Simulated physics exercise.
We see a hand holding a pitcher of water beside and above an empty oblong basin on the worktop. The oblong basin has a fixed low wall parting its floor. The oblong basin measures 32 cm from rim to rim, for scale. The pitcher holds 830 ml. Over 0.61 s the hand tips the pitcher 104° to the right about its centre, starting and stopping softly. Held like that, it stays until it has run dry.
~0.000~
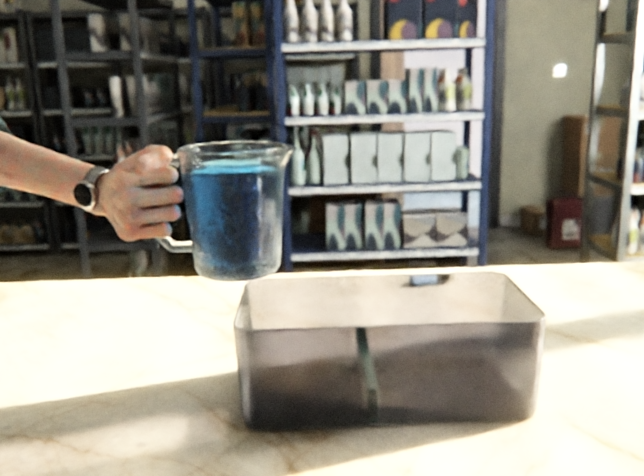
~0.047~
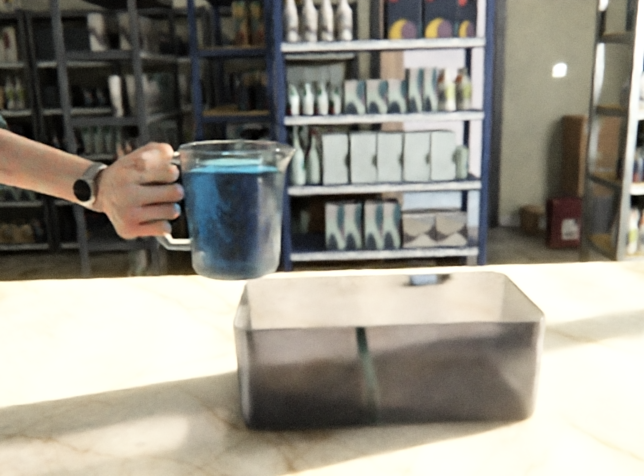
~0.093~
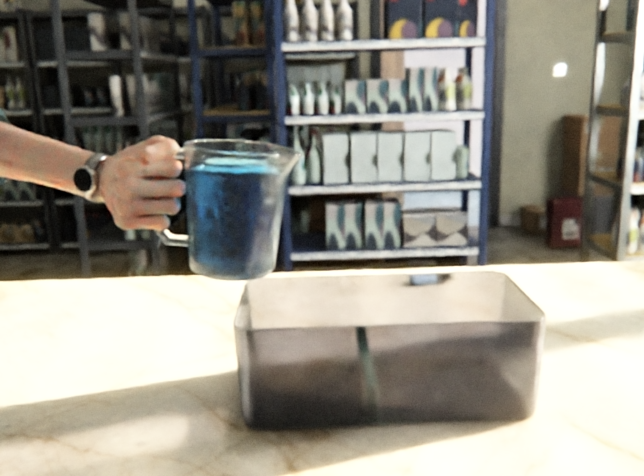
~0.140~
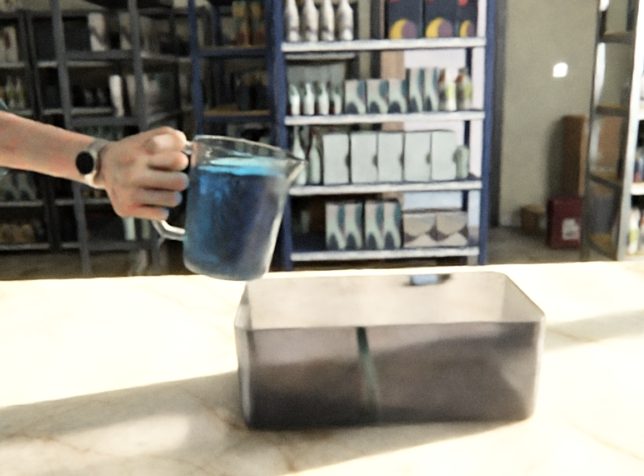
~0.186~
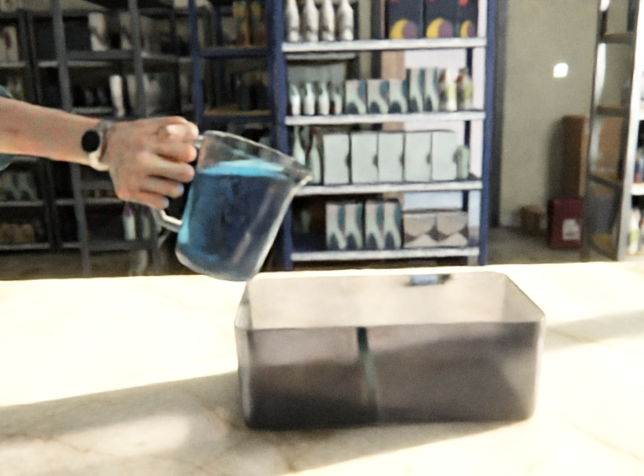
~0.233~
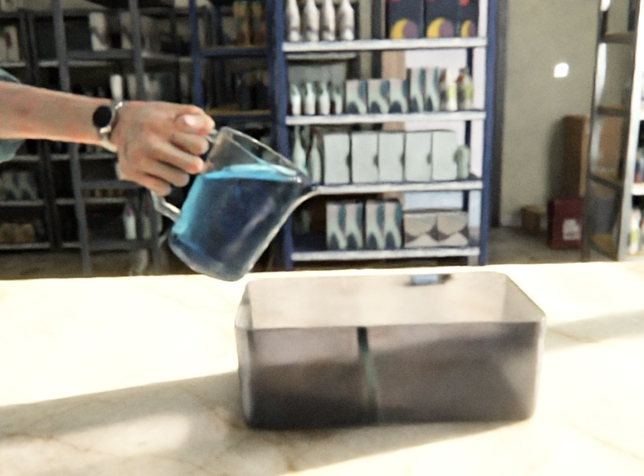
At first, a hand holds a clear pitcher of blue liquid upright, above and to the left of an empty oblong basin on a pale worktop. The hand then tips the pitcher to the right, slightly and then more steeply, and the liquid shifts toward the spout side while the basin stays still.
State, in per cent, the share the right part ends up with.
The right part ends up with roughly 40 %.
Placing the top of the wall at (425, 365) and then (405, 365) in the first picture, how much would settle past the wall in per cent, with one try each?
15 per cent first, 10 per cent second.
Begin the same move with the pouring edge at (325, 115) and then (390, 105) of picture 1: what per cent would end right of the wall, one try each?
I'd say 90 percent on the first go, 90 percent on the next.
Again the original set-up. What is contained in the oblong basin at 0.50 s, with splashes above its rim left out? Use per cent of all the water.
About 22%.
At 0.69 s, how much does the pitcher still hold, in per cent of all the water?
I'd say some 18 per cent remains.
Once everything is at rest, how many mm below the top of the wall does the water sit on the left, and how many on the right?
The left comes to roughly 16 mm and the right to roughly 28 mm.
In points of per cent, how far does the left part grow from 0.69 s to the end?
Roughly 16 percent.
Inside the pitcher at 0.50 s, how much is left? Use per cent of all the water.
I'd put it near 60 percent.
Then, 0.50 s in, the tilt is 95° and 59 per cent is still to pour, 7 is left of the wall and 15 right of it.
Then, 0.69 s in, the tilt is 104° and 17 per cent is still to pour, 43 is left of the wall and 29 right of it.
Then, 0.89 s in, the tilt is 104° and 3 per cent is still to pour, 56 is left of the wall and 37 right of it.
Then, 1.11 s in, the tilt is 104° and 0 per cent is still to pour, 60 is left of the wall and 39 right of it.
Finally, 59 per cent lies left of the wall, 40 right of it and 1 outside.
